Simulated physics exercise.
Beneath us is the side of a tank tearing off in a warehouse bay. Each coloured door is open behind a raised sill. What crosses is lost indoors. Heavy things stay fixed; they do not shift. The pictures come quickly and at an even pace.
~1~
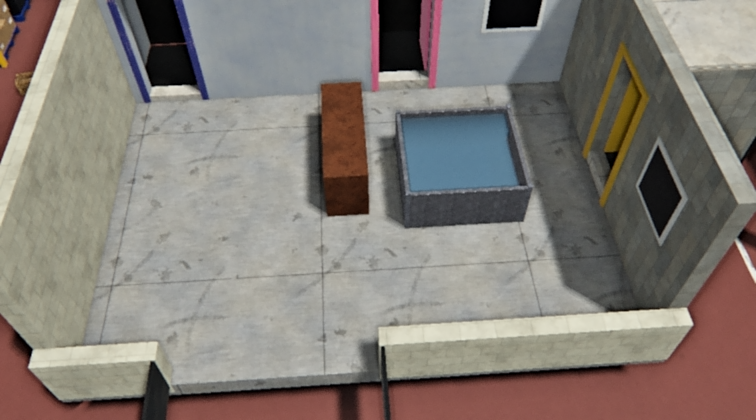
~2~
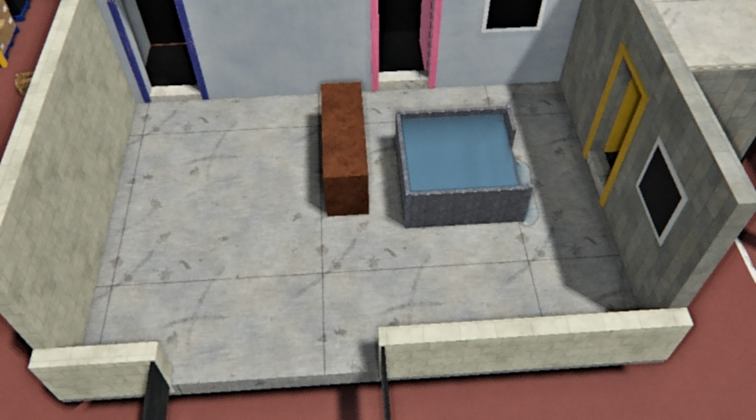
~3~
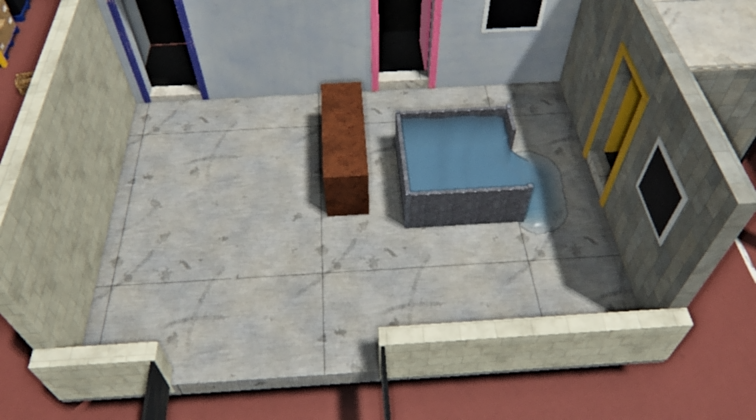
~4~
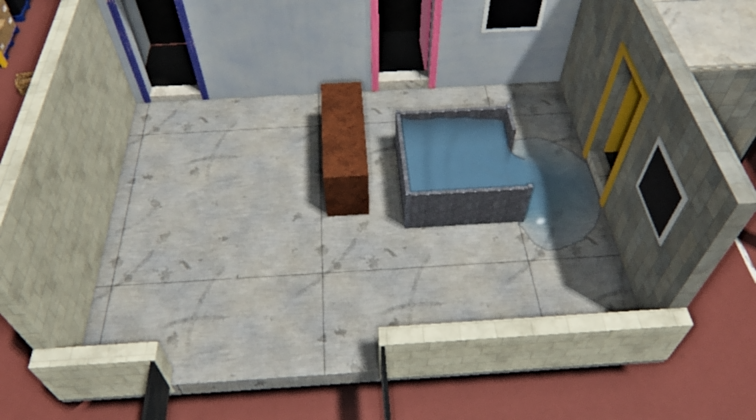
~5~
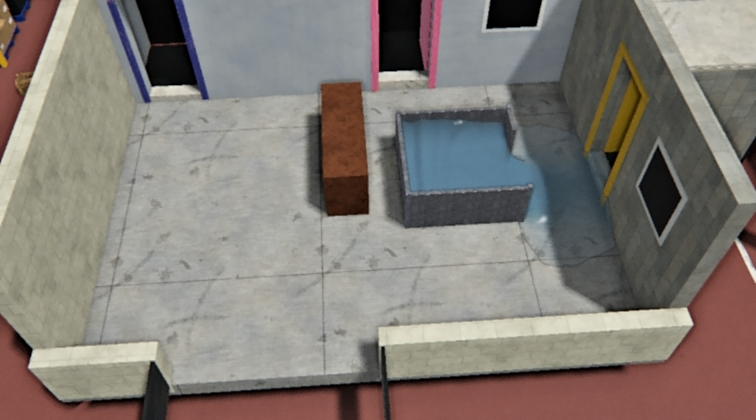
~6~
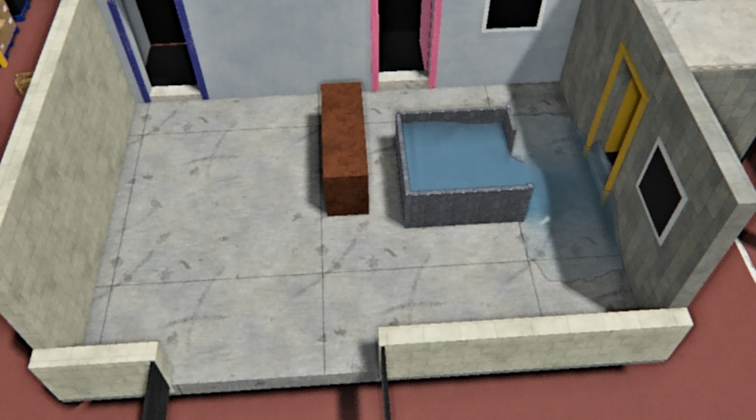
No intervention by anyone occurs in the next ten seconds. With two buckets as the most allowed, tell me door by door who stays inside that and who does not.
One by one: The yellow door will be overrun; the pink door will keep it to two buckets; the blue door will keep it to two buckets.
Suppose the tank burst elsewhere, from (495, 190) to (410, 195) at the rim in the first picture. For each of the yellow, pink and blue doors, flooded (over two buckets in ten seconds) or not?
Yellow door: Short of the mark; pink door: Short of the mark; blue door: Short of the mark.
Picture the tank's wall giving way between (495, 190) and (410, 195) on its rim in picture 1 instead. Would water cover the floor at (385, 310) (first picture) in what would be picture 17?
There: Covered.
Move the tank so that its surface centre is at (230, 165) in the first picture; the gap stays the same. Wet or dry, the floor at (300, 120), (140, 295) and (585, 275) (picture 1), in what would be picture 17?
The three spots read swamped, left dry, swamped.
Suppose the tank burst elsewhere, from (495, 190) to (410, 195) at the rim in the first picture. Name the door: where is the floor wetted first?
The yellow one, I reckon.
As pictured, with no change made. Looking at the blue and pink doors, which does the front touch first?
It's the one in pink.
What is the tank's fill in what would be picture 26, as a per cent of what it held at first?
About 26 per cent.
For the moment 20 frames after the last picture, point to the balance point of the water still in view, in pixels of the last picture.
Close to (504, 201), I reckon.
A moment on, water covers 15 % of the floor; the yellow door far over two buckets in, the pink door not reached, the blue door not reached.
Next, water covers 20 % of the floor; the yellow door far over two buckets in, the pink door not reached, the blue door not reached.
Then, water covers 45 % of the floor; the yellow door far over two buckets in, the pink door wet at the sill, nothing in, the blue door not reached.
Later, water covers 85 % of the floor; the yellow door far over two buckets in, the pink door wet at the sill, nothing in, the blue door wet at the sill, nothing in.
In the end, water covers 95 % of the floor; the yellow door far over two buckets in, the pink door wet at the sill, nothing in, the blue door wet at the sill, nothing in.
